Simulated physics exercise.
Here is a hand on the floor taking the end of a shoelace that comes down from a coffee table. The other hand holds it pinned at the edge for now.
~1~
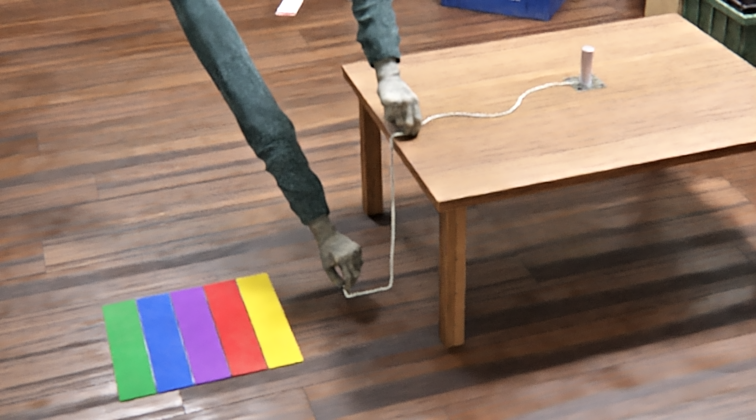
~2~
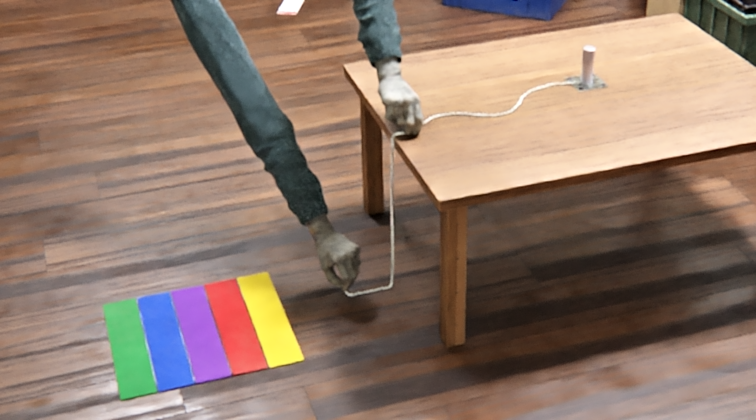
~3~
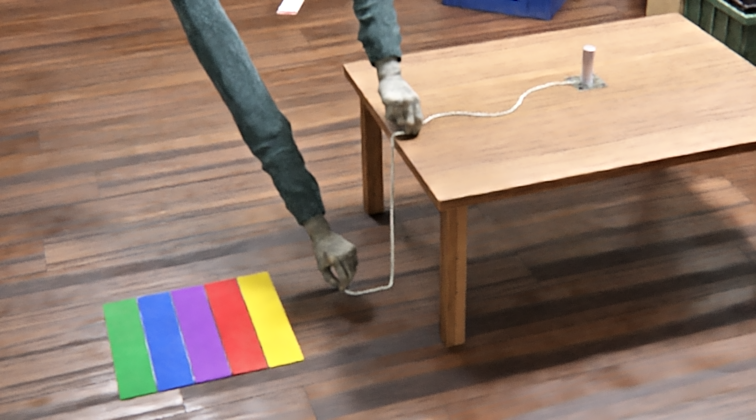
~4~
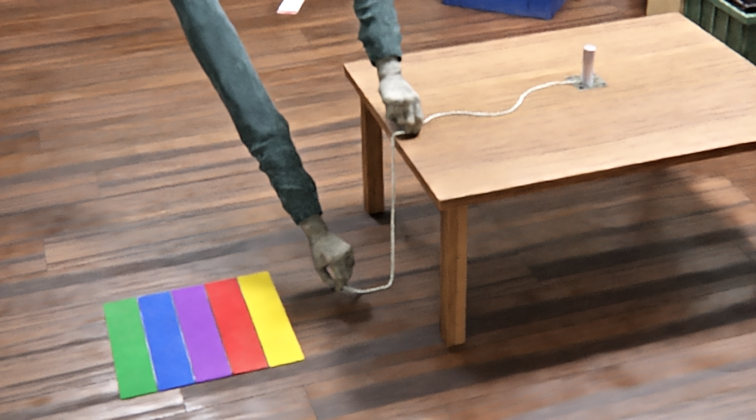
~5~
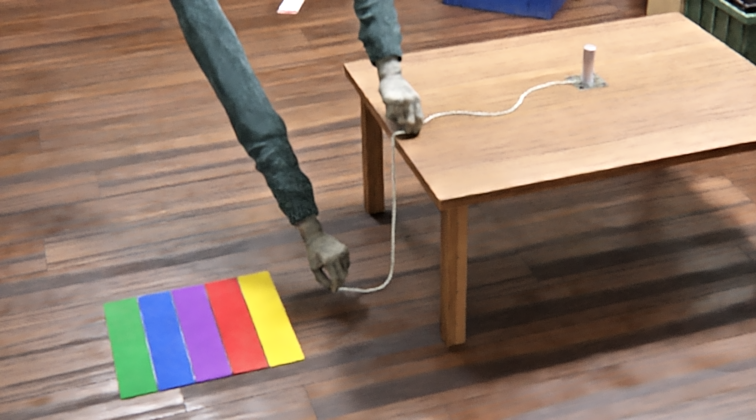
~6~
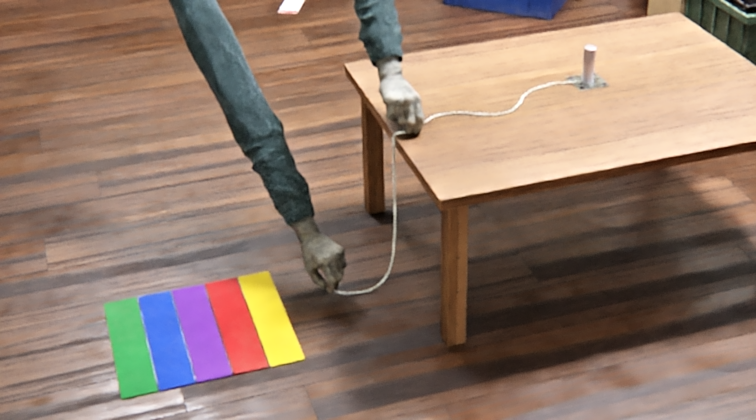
Two gloved hands in dark teal sleeves reach in from the top over a dark wooden floor, seen from above at an angle. One pins a pale shoelace at the left edge of a wooden coffee table, while the other holds its end low, right of green, blue, purple, red and yellow strips. The lower hand moves slightly left, the hanging lace curving a little, while all else stays still.
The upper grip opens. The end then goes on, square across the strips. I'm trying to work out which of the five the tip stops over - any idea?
I would say the purple one.
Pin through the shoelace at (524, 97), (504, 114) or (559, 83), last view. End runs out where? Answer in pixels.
In that order: (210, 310), (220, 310) and (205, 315).
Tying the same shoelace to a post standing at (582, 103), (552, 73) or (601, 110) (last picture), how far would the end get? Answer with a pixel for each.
Going through the tries, you get (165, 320), then (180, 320), then (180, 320).
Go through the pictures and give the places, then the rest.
In the first picture, end (344, 286); yellow (280, 347); red (244, 355); purple (208, 363); blue (171, 371); green (135, 379).
In the second picture, end (342, 285); shoelace through (546, 87) (509, 112) (438, 116) (393, 153) (392, 217) (392, 280).
In the third picture, end (339, 286).
In the fourth picture, end (336, 286); shoelace through (546, 86) (509, 111) (439, 115) (393, 152) (393, 216) (391, 279).
In the fifth picture, end (332, 287).
In the sixth picture, end (328, 288); shoelace through (547, 86) (510, 111) (439, 115) (394, 152) (395, 215) (384, 279).
A little later, end near (271, 299); over yellow.
Next, end near (227, 308); over red.
When it is tight, end near (201, 313); over purple. Over purple.
